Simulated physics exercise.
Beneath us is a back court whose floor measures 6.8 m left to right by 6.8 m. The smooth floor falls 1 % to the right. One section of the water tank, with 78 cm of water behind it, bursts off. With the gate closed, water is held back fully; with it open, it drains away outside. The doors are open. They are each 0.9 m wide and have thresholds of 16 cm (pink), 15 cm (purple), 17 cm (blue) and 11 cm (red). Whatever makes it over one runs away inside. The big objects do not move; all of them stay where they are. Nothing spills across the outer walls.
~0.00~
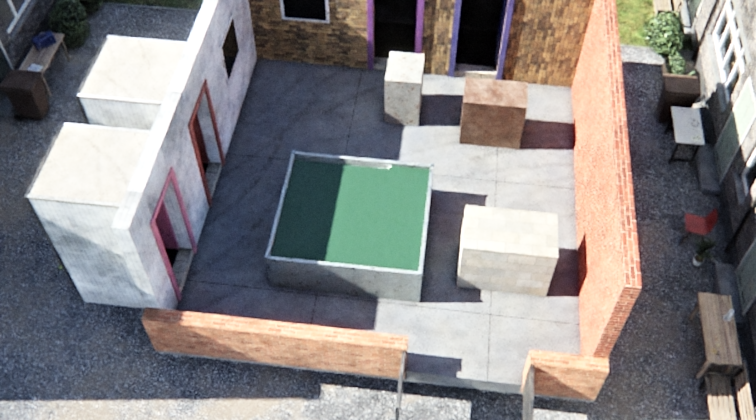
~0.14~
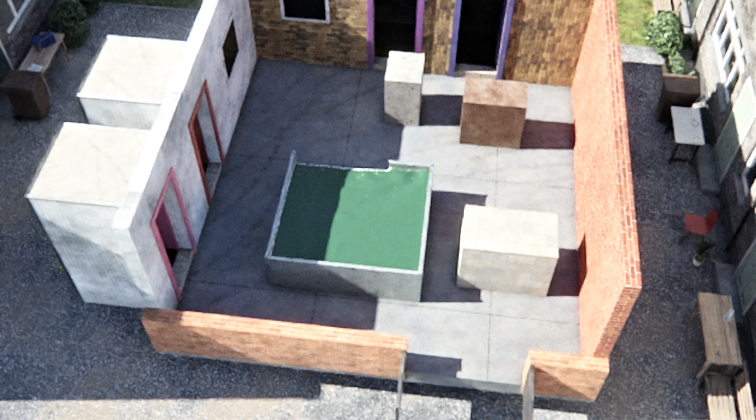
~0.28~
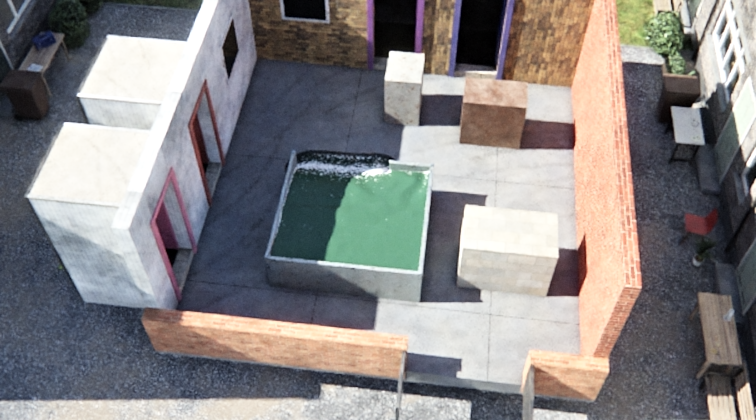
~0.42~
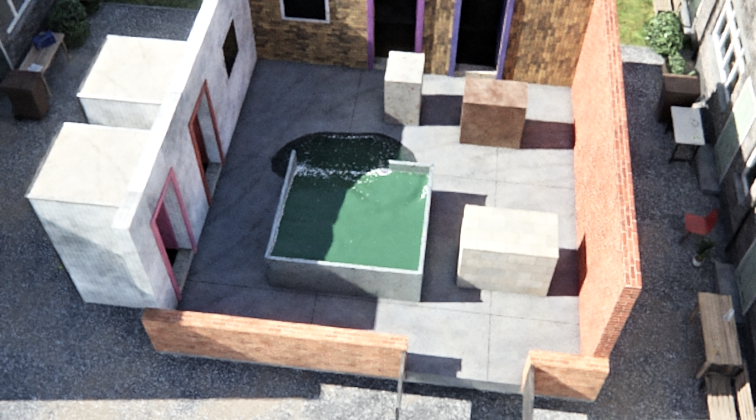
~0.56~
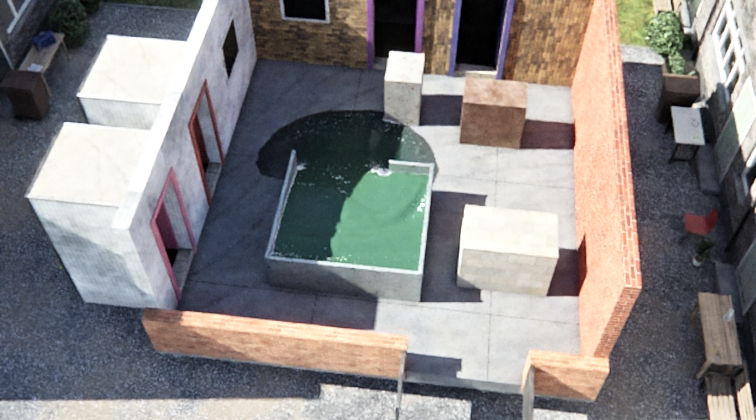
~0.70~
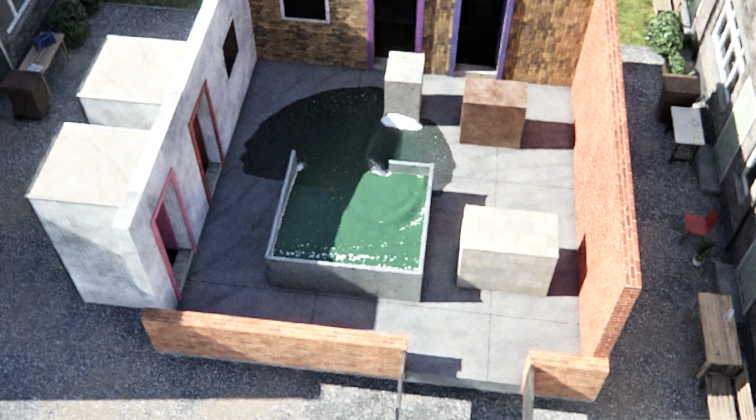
Green water pours from the far side of a square tank and spreads across the courtyard floor.
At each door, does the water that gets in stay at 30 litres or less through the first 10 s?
Taking them in turn: At the pink door, yes; at the purple door, no; at the blue door, yes; at the red door, yes.
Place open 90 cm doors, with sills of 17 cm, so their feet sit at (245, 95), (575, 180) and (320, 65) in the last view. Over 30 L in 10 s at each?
First doorway gets there, second falls short, third gets there.
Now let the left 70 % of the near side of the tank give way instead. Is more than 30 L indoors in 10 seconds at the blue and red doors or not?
Short answer, against that limit: Blue is fine, red is fine.
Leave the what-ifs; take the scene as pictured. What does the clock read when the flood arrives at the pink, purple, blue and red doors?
Doors: Pink 4.5 s / purple 0.9 s / blue 1.4 s / red 3.0 s.
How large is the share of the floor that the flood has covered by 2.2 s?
I'd say around 40 %.
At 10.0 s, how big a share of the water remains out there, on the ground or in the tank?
Roughly 90 per cent is still there.
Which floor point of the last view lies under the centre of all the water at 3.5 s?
I'd say somewhere around (351, 156).
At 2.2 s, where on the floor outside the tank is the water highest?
You'll find it around (281, 66).
After 1.4 s water covers 30 % of the floor and is deepest (44 cm) near (363, 73); pink door not reached, purple door 26 cm at the sill, 37 L in, blue door not reached, red door not reached.
After 2.2 s water covers 40 % of the floor and is deepest (57 cm) near (281, 66); pink door not reached, purple door 32 cm at the sill, 121 L in, blue door 16 cm at the sill, 0 L in, red door not reached.
After 3.5 s water covers 60 % of the floor and is deepest (33 cm) near (357, 103); pink door not reached, purple door 28 cm at the sill, 228 L in, blue door 9 cm at the sill, 2 L in, red door 5 cm at the sill, 0 L in.
After 6.0 s water covers 85 % of the floor and is deepest (24 cm) near (530, 89); pink door 4 cm at the sill, 0 L in, purple door 19 cm at the sill, 311 L in, blue door 8 cm at the sill, 2 L in, red door 11 cm at the sill, 0 L in.
After 10.0 s water covers 95 % of the floor and is deepest (22 cm) near (571, 367); pink door 12 cm at the sill, 0 L in, purple door 10 cm at the sill, 317 L in, blue door 11 cm at the sill, 2 L in, red door 7 cm at the sill, 1 L in.
